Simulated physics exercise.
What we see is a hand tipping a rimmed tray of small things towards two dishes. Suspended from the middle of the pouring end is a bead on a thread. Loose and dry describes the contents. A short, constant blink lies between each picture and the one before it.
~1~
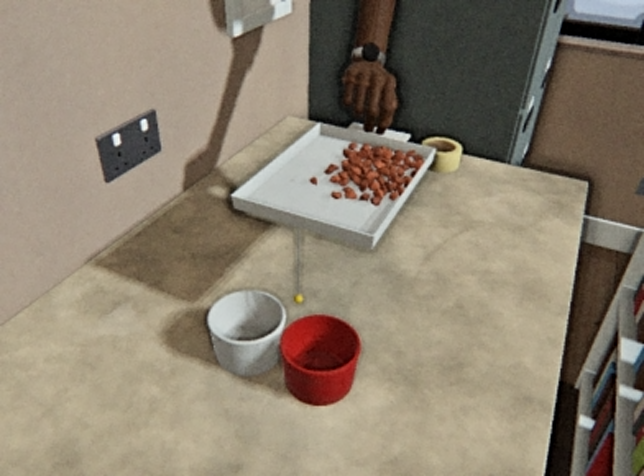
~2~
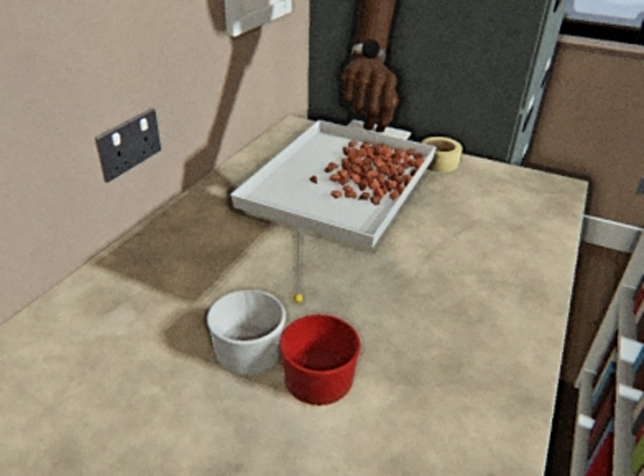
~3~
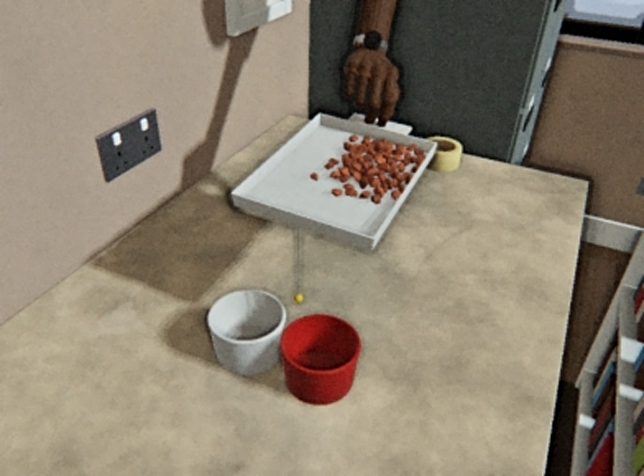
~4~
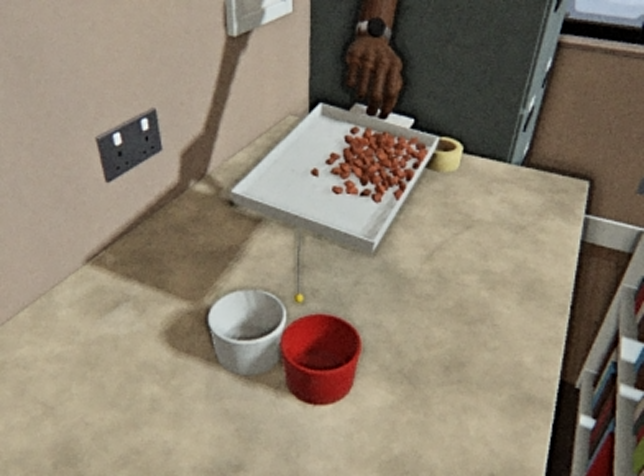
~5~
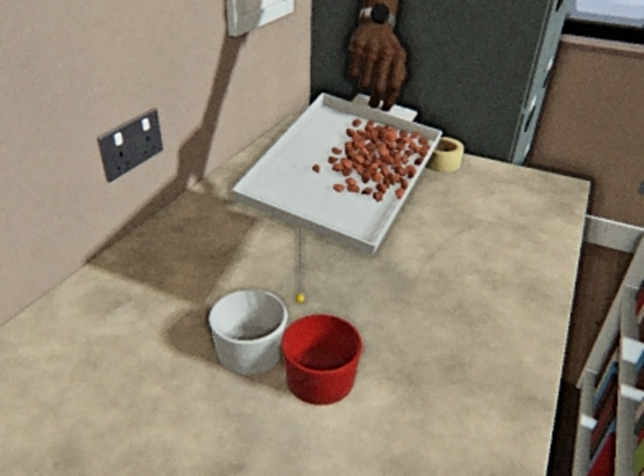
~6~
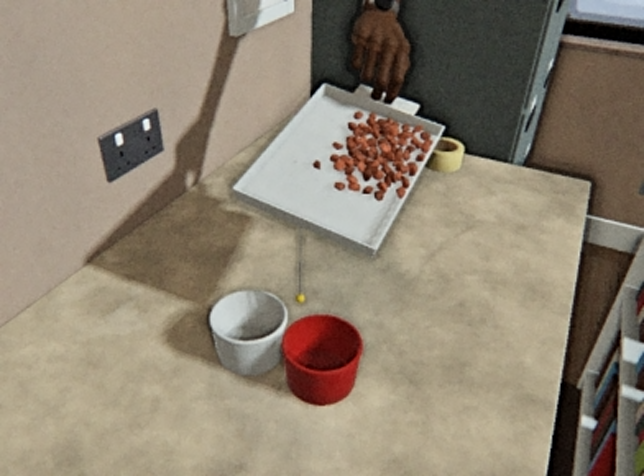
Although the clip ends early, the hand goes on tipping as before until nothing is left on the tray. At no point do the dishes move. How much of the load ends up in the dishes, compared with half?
I'd say the dishes miss most of it, honestly.
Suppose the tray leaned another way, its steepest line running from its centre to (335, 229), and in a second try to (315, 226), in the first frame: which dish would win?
The first try: The dish on the right. The second: Right.
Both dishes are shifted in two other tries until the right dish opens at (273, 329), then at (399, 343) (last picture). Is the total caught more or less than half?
For the two tries in order: Not as much as half, exceeding half.
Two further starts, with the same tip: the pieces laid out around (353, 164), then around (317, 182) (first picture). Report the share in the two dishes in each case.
Close to 20 and close to 50 per cent.
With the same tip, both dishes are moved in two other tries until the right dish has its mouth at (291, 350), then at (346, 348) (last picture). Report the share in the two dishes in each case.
Around 0 and then 60 per cent.
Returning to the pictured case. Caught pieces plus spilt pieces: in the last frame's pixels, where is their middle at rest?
Somewhere close to (371, 375) in the last picture.
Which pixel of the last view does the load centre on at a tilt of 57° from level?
The centre of the load shows up near (376, 208) in the last view.
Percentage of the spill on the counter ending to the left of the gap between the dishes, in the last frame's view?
Close to 0 %.
Just after the last frame, tray tipped steeply; almost all on the tray; just a few in the air.
A moment on, tray tipped right over; roughly a quarter on the tray; roughly a quarter in the right dish; roughly half outside both; about a tenth in the air.
Further on, tray tipped past a quarter turn; just a few on the tray; roughly a quarter in the right dish; the larger part outside both.
When it is over, tray tipped past a quarter turn; just a few on the tray; roughly a quarter in the right dish; not one in the left dish; the larger part outside both.
